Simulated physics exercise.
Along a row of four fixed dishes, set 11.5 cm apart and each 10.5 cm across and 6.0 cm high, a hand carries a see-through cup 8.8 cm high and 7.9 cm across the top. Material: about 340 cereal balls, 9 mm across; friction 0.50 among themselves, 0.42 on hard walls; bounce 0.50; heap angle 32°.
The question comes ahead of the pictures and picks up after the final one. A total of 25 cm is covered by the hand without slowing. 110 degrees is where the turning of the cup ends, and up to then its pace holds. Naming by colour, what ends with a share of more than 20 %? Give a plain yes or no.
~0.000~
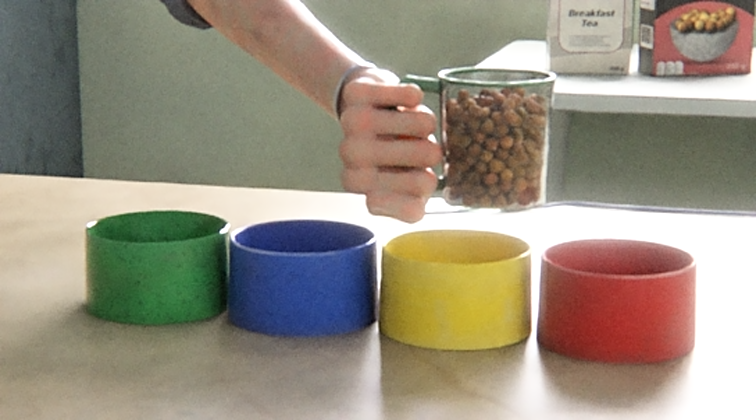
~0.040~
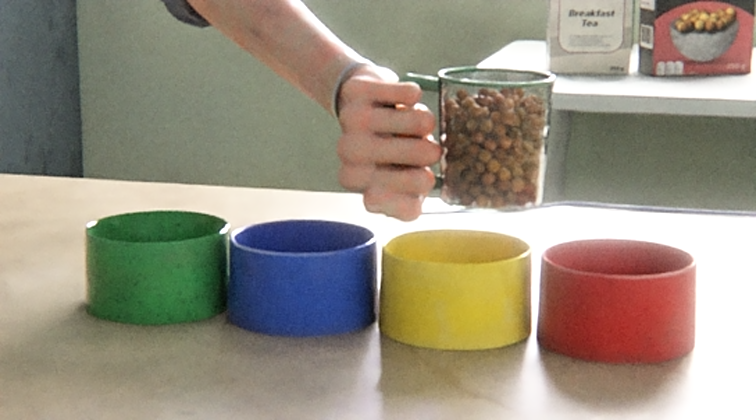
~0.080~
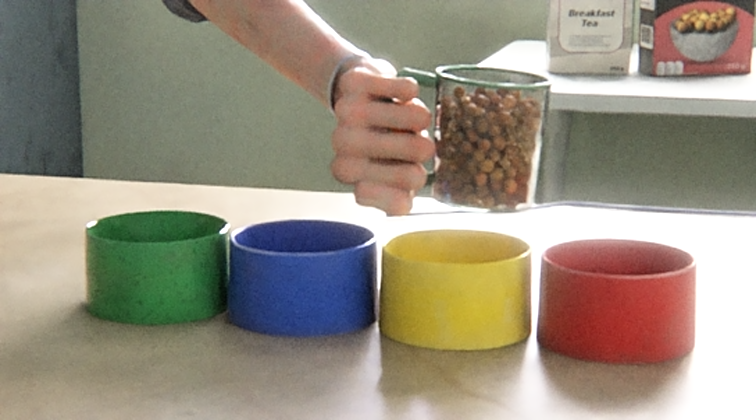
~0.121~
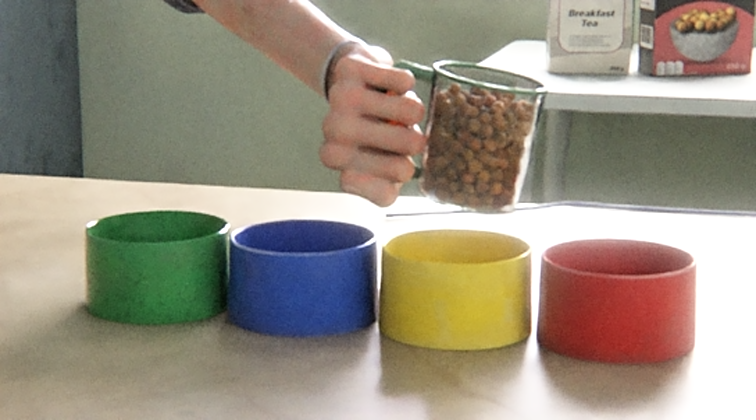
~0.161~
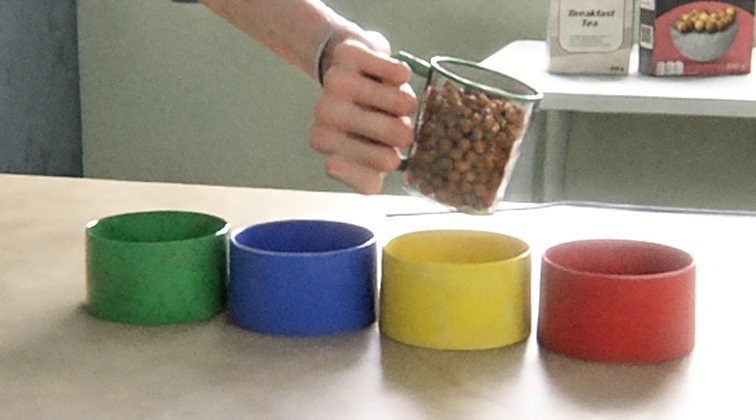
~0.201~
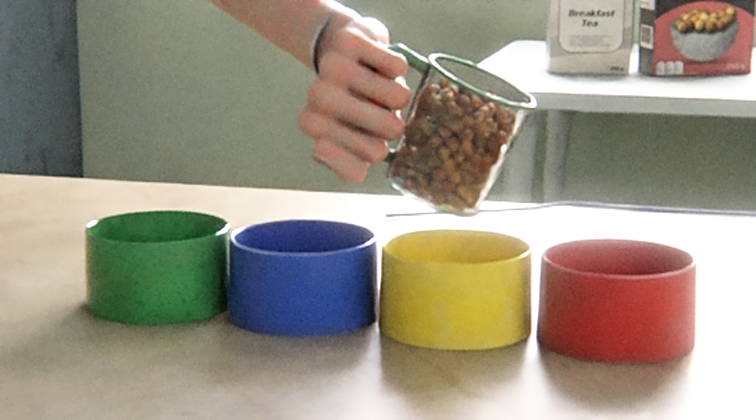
Red - no, blue - yes, green - no, yellow - no, counter - no.
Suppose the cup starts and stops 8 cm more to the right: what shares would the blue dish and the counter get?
Blue 20, counter 10.
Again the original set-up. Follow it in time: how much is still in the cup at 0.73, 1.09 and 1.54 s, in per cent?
Going in order, it reads 85, then 30, and finally 5 per cent.
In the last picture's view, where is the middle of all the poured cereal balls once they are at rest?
Near (308, 295).
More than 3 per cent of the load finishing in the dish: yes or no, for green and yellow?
Green: True, yellow: True.
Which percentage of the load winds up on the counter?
Near 10 percent, roughly speaking.
After 0.73 s, tilt 108 degrees; cup holds 85 %, yellow 10 %.
Then, at 1.09 s, tilt 110 degrees; cup holds 30 %, blue 55 %, yellow 10 %.
After 1.54 s, tilt 110 degrees; cup holds 5 %, blue 70 %, green 5 %, yellow 10 %.
By 2.3 s all is still; red 0 %, blue 70 %, green 5 %, yellow 10 %, counter 10 %.
